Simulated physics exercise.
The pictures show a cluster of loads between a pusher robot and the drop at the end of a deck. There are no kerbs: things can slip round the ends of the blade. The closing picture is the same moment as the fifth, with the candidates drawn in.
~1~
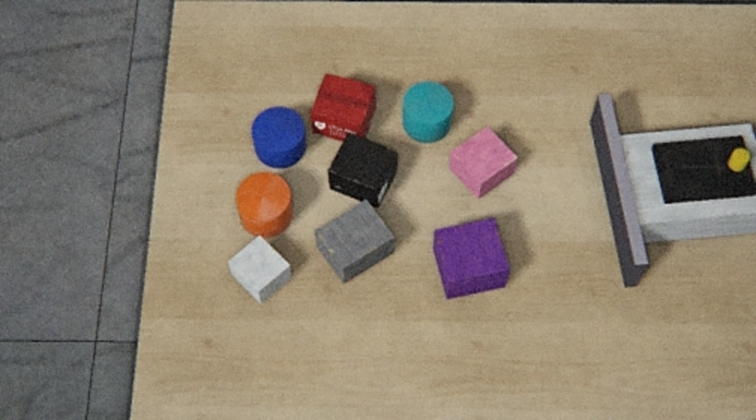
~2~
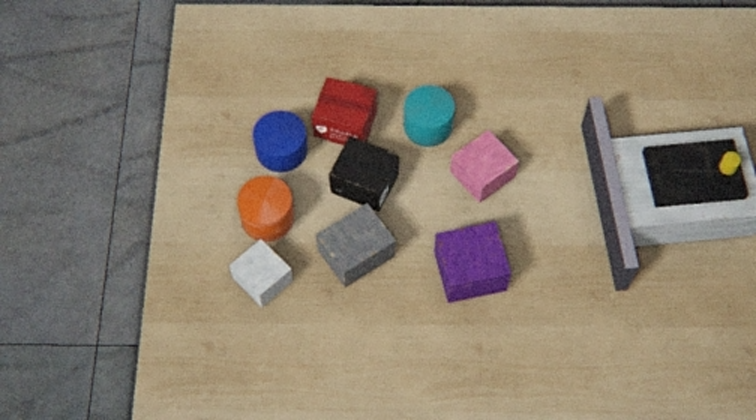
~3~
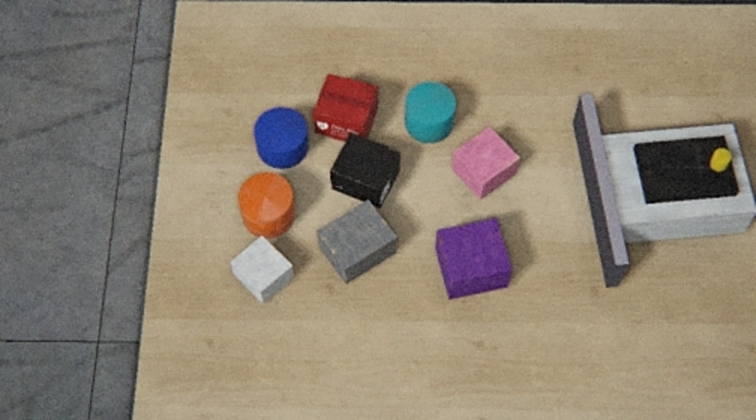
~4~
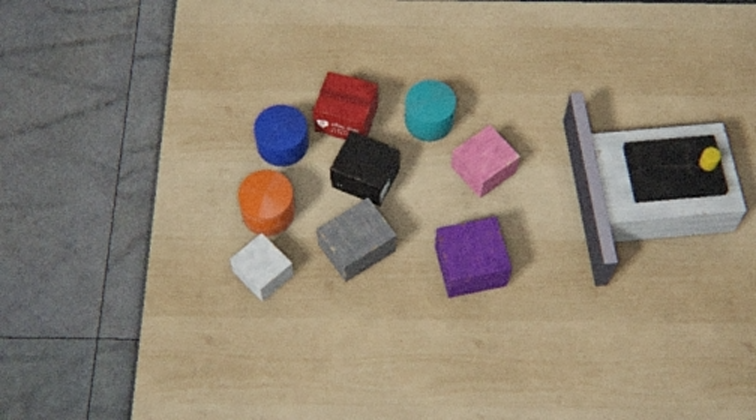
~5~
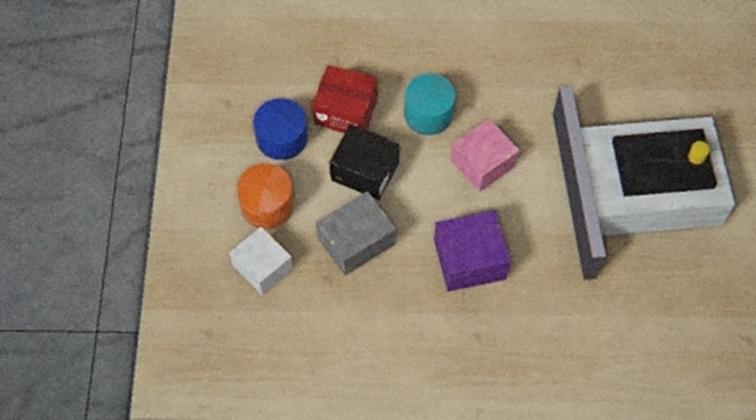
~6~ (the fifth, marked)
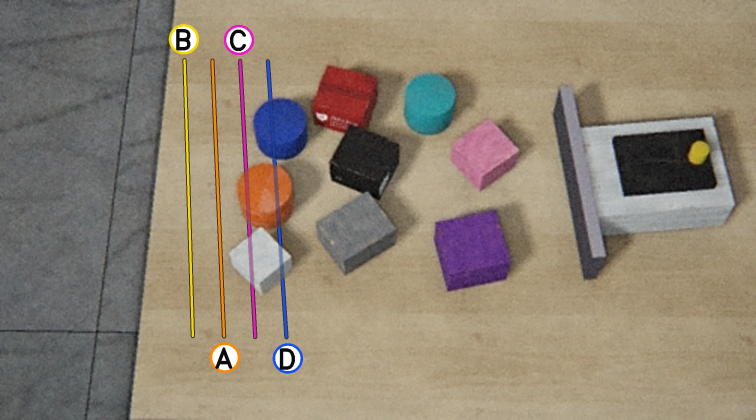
On a wooden deck, a flat-fronted robot moves slowly left toward a cluster of still blocks.
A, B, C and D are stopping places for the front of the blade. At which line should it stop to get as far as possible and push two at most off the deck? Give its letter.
Up to line C.
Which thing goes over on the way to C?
The orange canister.
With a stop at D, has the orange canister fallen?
Yes.
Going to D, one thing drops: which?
The orange canister goes over.
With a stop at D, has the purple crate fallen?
No.
On the marked copy, A at (218, 191); B at (188, 190); C at (247, 191); D at (277, 192).
Following C. Soon after the start, robot (536, 161); turquoise canister (416, 105); purple crate (431, 251).
Later, robot (415, 159); orange canister (204, 194); white crate (204, 275).
In the end, robot (324, 158); orange canister over the edge; grey crate (153, 228); one fallen.
As for the rest, A drops five; B drops five; D is within the limit but short.
